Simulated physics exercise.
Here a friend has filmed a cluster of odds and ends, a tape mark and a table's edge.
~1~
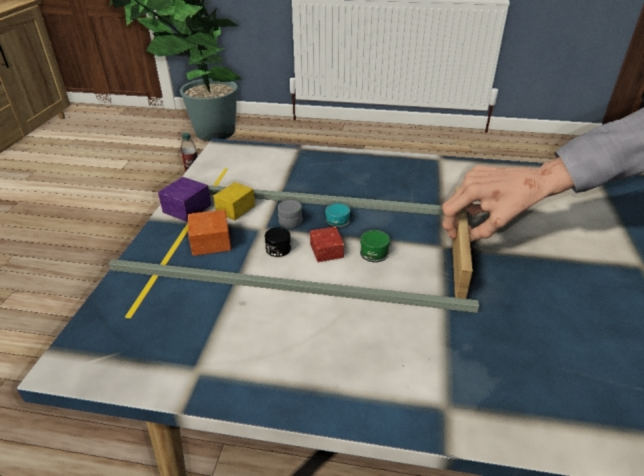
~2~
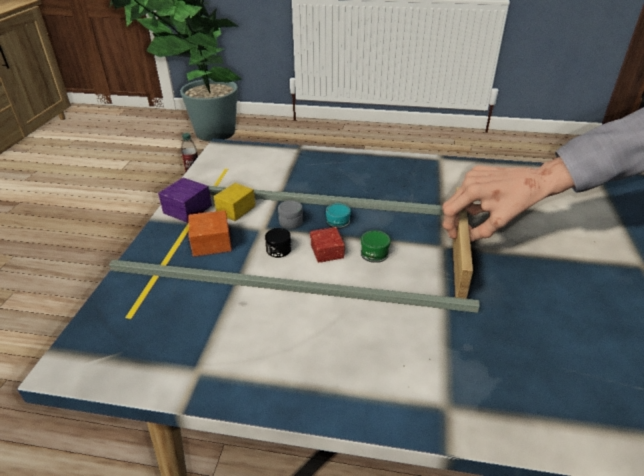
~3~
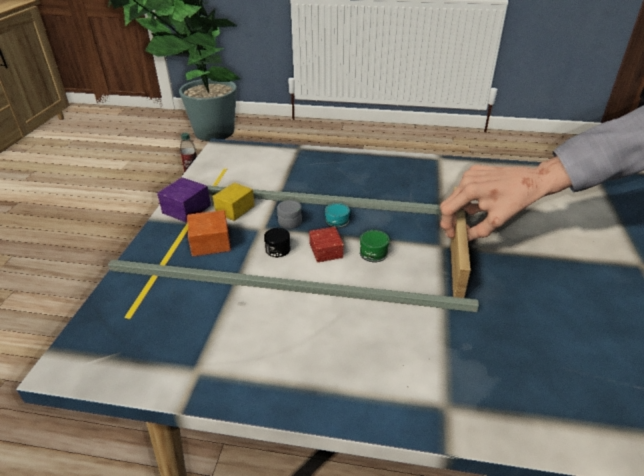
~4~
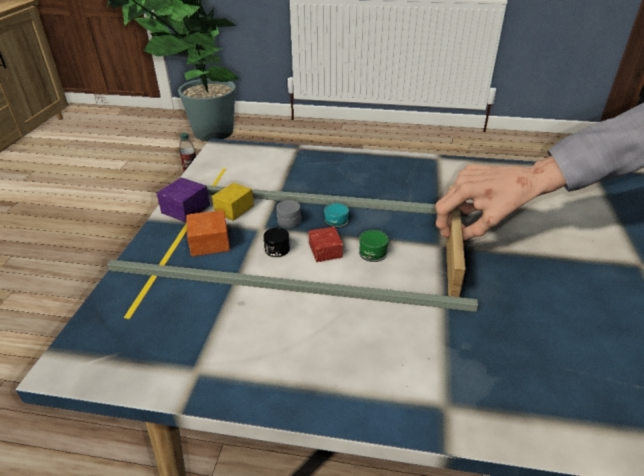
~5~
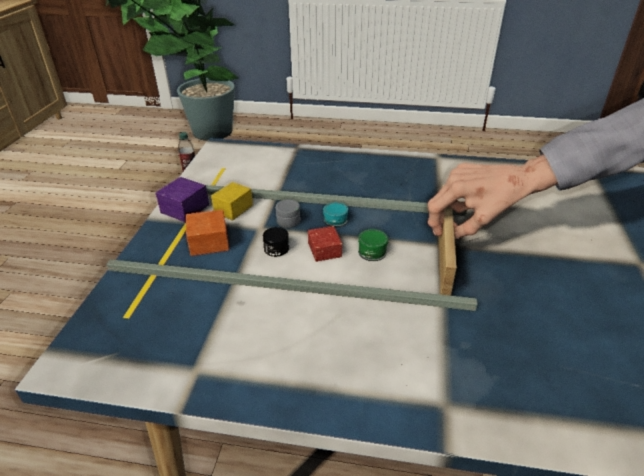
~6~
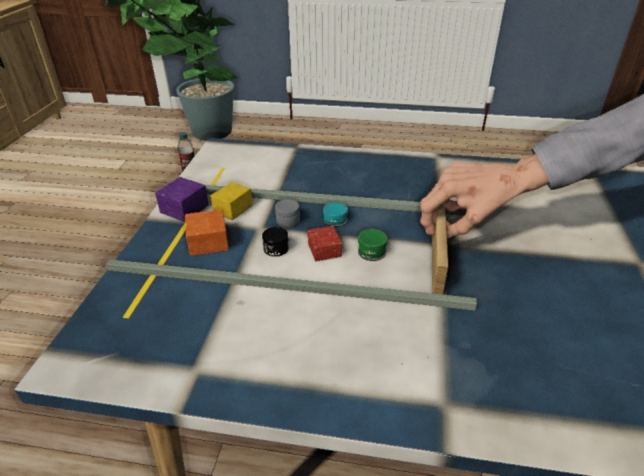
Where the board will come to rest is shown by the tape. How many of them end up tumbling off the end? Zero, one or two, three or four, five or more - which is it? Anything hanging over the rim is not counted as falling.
Most likely a single one or a pair will drop off.
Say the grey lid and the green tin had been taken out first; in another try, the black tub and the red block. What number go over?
2 and 1.
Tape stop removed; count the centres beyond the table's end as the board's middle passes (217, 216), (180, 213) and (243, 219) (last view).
The numbers are 0, 2 and 0.
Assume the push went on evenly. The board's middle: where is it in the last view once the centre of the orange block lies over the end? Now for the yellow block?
For the orange block at (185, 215), for the yellow block at (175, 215).
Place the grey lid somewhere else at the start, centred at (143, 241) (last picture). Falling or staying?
Well, the grey lid does not stay.
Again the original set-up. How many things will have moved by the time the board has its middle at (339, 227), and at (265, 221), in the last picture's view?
The number moved is 4 and then 6.
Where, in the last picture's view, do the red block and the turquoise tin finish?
The red block at (158, 238), the turquoise tin at (190, 196).
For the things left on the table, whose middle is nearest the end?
Yellow block.
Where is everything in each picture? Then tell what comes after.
In the first picture, purple block (185, 199); orange block (209, 232); yellow block (235, 201); board (460, 240); tape (187, 229).
In the second picture, orange block (210, 233); turquoise tin (338, 216).
In the third picture, yellow block (234, 201); board (458, 239).
In the fourth picture, purple block (184, 199); green tin (374, 246).
In the fifth picture, orange block (207, 232); grey lid (288, 214).
In the sixth picture, purple block (183, 199); orange block (207, 232); yellow block (232, 200); board (439, 236); tape (184, 228).
Early on, none off yet; purple block at rest near (183, 199); orange block at rest near (207, 232); yellow block at rest near (232, 200).
A while later, none off yet; purple block at rest near (183, 199); orange block travelled about its own width near (180, 234); yellow block at rest near (231, 200).
Finally, the number that fall off is one or two; lost, orange block and purple block.
